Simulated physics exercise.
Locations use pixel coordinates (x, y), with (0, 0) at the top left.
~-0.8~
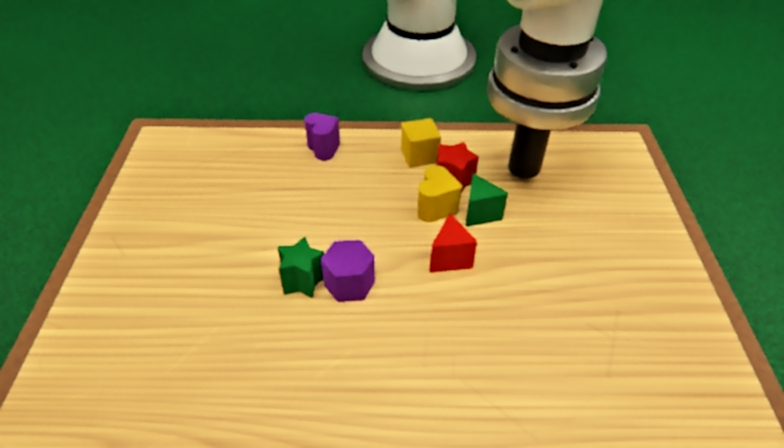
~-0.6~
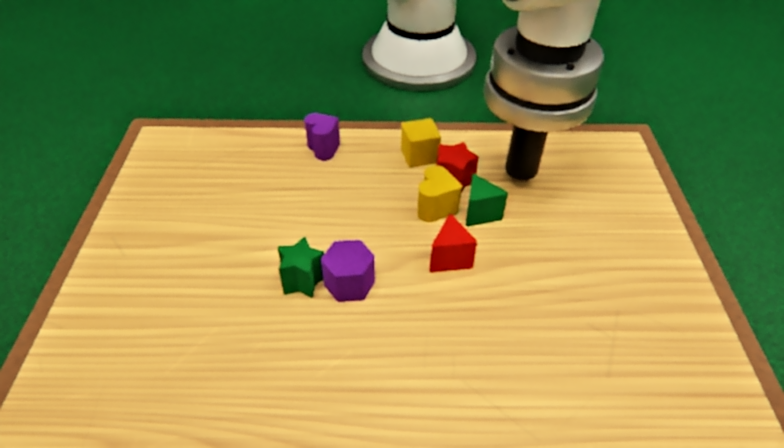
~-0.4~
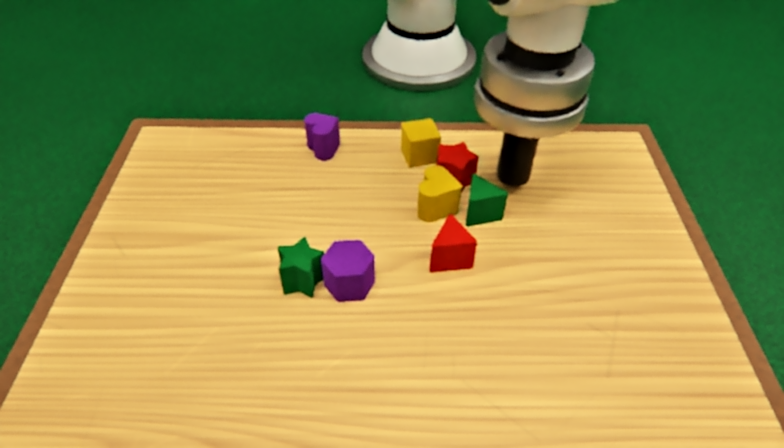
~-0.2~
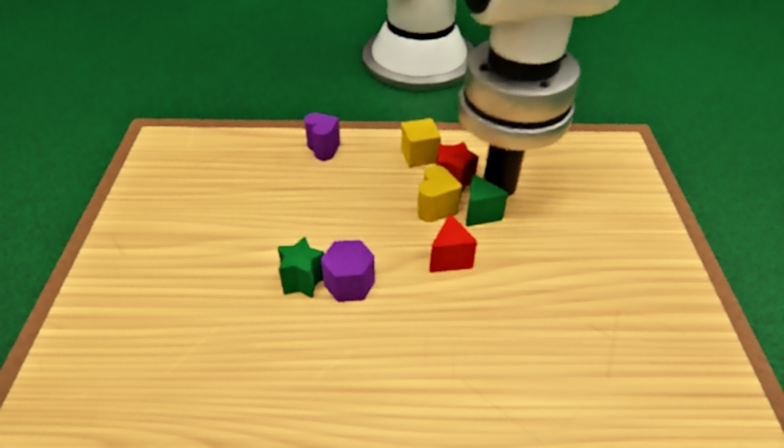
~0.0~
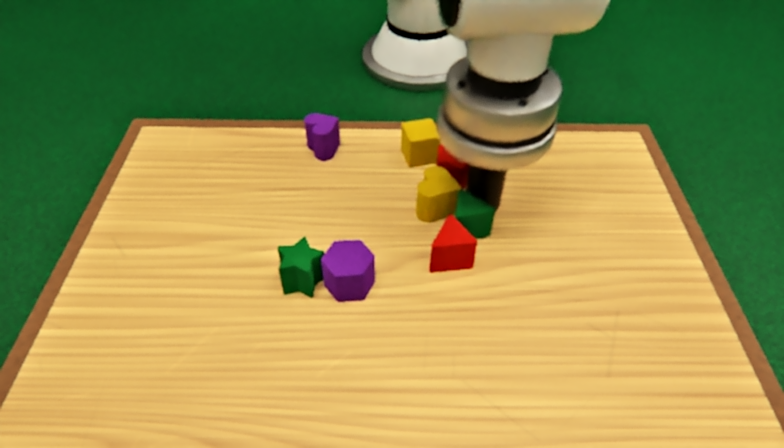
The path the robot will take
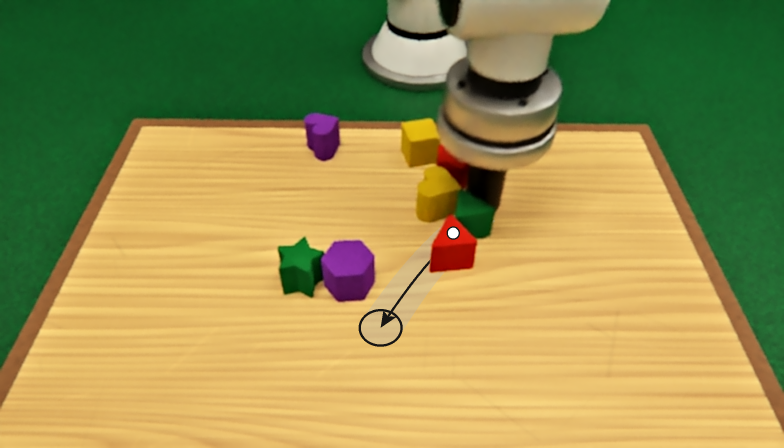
On a wooden board, a robot arm's black post moves down and left, nudging a green triangle toward a red one.
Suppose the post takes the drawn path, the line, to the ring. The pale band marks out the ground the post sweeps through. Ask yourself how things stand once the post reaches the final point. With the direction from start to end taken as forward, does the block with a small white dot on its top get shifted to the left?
In short: Yes.
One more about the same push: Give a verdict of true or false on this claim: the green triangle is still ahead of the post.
True
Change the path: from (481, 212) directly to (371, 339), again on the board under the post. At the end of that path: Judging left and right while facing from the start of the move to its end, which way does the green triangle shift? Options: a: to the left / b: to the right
That would be b.
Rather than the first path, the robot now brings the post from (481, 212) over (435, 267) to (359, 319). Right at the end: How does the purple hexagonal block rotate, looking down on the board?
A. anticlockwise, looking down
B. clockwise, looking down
B: Clockwise, looking down.
The line goes from (481, 212) through (430, 262) to (381, 327); the dot is on the red triangle.
The first path, step by step. One third of the way, post at (447, 237); yellow heart-shaped block at (433, 181), turned 15° clockwise; red triangle at (439, 258), turned 80° anticlockwise; green triangle at (429, 236).
Two thirds of the way, post at (413, 275); yellow heart-shaped block at (433, 181), turned 15° clockwise; red triangle at (439, 279), turned 110° anticlockwise; green triangle at (393, 278), turned 25° anticlockwise.
At the end, post at (381, 320); purple hexagonal block unmoved; yellow heart-shaped block at (433, 181), turned 15° clockwise; red triangle at (440, 281), turned 115° anticlockwise; green triangle at (349, 320), turned 20° clockwise.
